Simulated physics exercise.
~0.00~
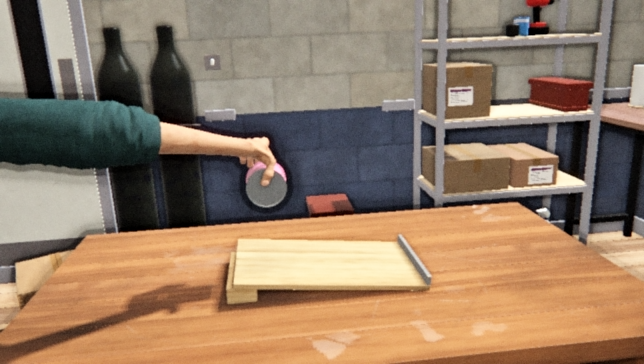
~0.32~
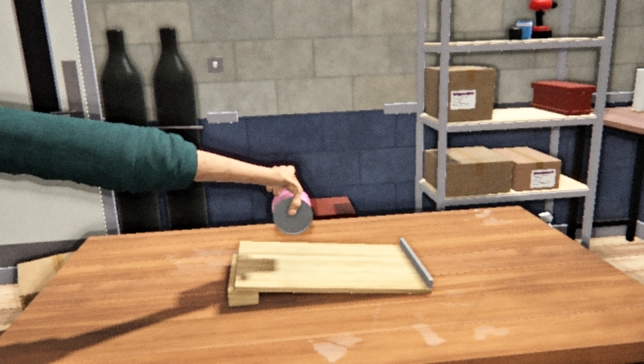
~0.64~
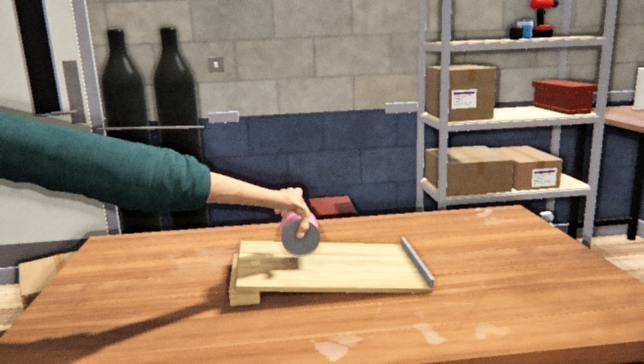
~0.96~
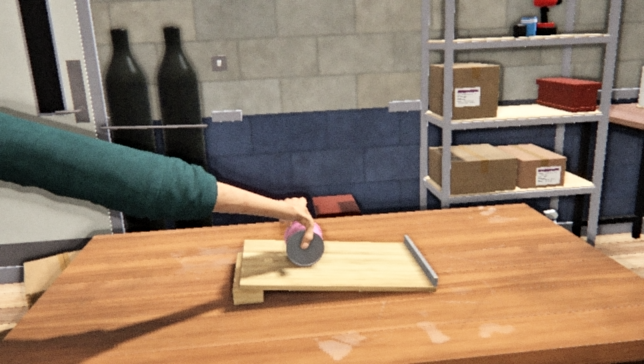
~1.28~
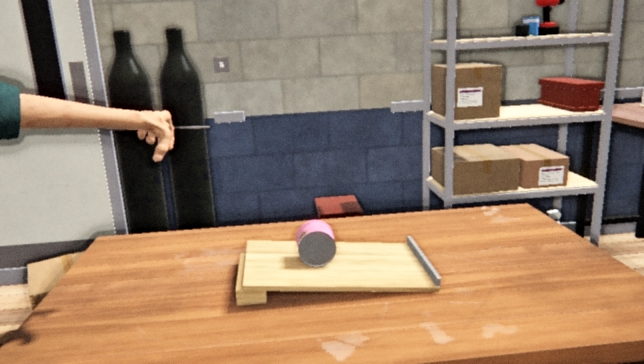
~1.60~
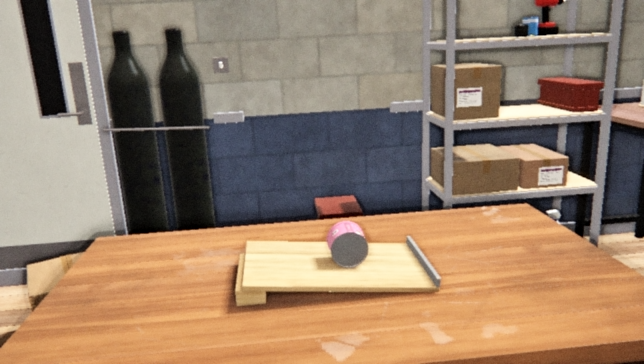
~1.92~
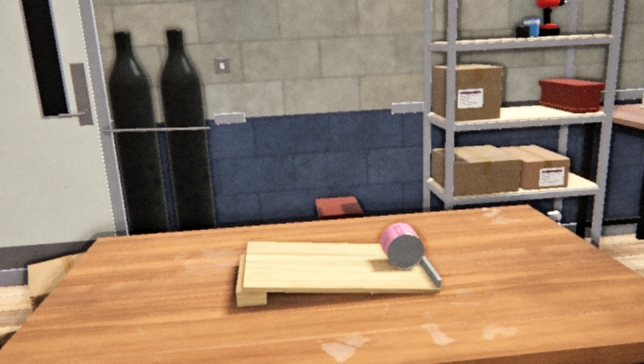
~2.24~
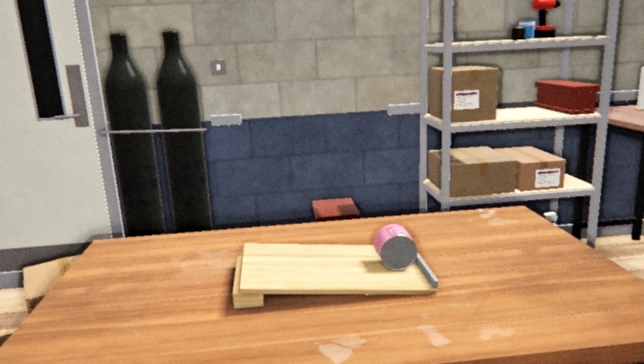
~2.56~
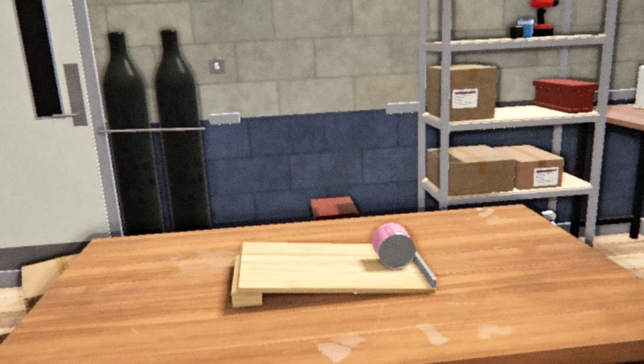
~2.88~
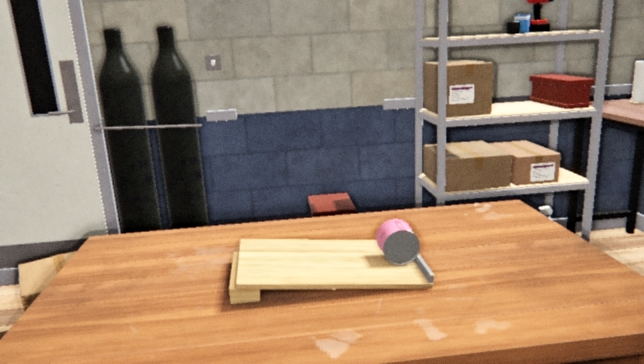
A pink tub, released by a hand, rolls right down a board and stops against a metal strip.
